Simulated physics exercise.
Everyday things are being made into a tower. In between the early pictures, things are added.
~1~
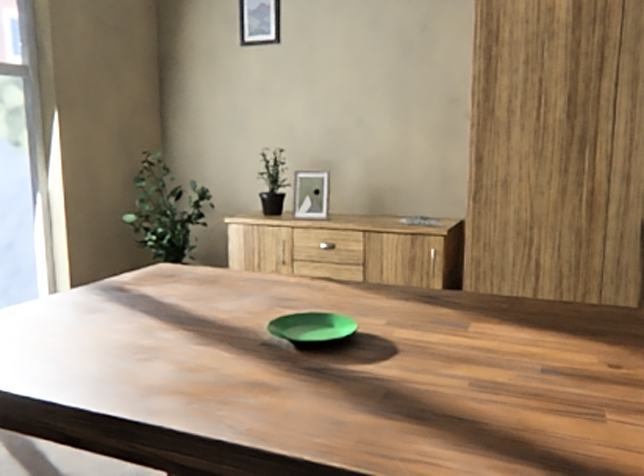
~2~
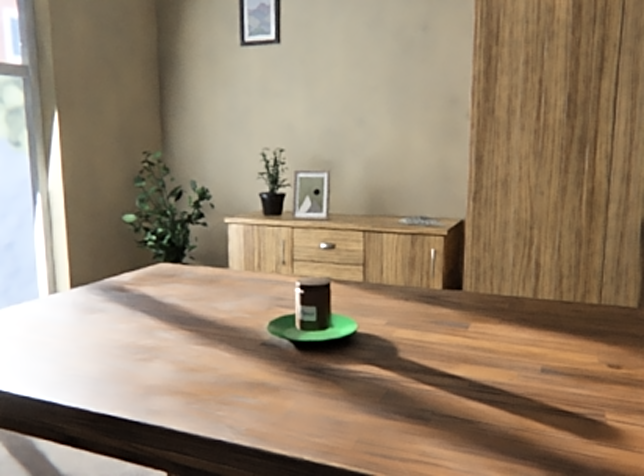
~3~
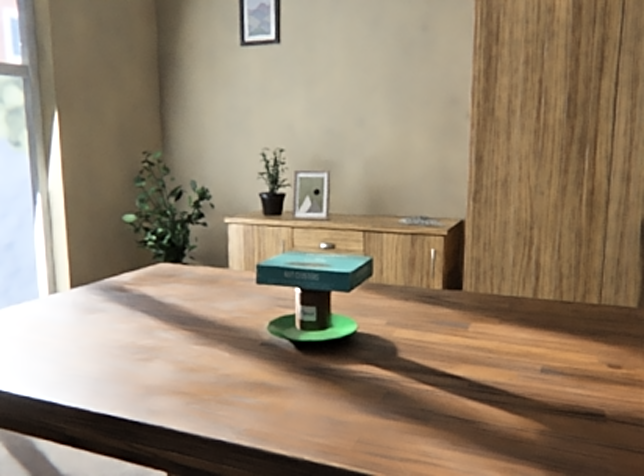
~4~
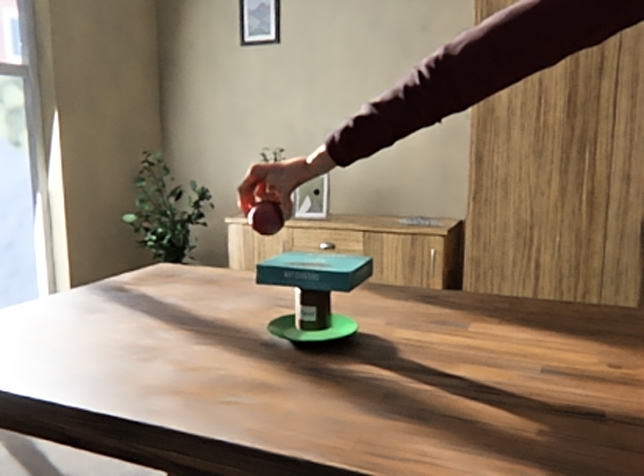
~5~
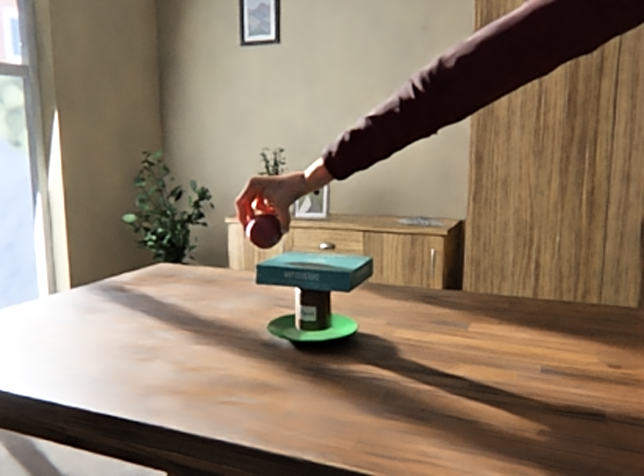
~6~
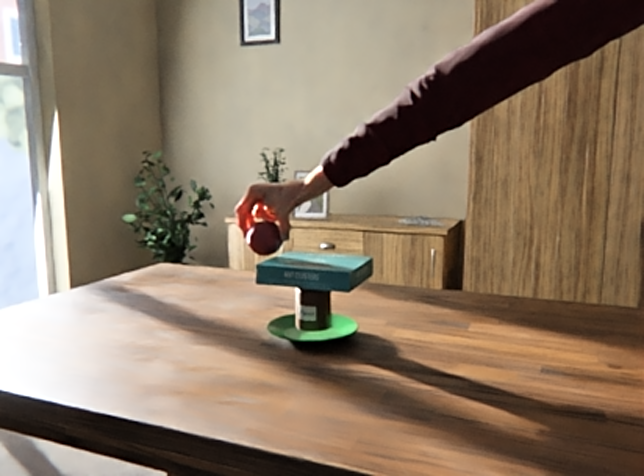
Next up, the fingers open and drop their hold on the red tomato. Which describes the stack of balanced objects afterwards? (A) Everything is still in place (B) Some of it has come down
B.
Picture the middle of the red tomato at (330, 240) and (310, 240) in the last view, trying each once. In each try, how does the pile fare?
First, it holds; second, it holds.
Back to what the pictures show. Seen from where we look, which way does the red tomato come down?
Pretty clearly in the leftward direction.
Then, 0.30 s on from there, red tomato now fallen; turquoise packet turned 44° from how it was put.
Then, 0.50 s on from there, turquoise packet turned 71° from how it was put.
Then, 1.30 s on from there, turquoise packet now fallen.
In the end, fallen, turquoise packet and red tomato; the other 2 unmoved. At the end, from the last picture's camera, red tomato near (237, 309). The pile loses its balance.
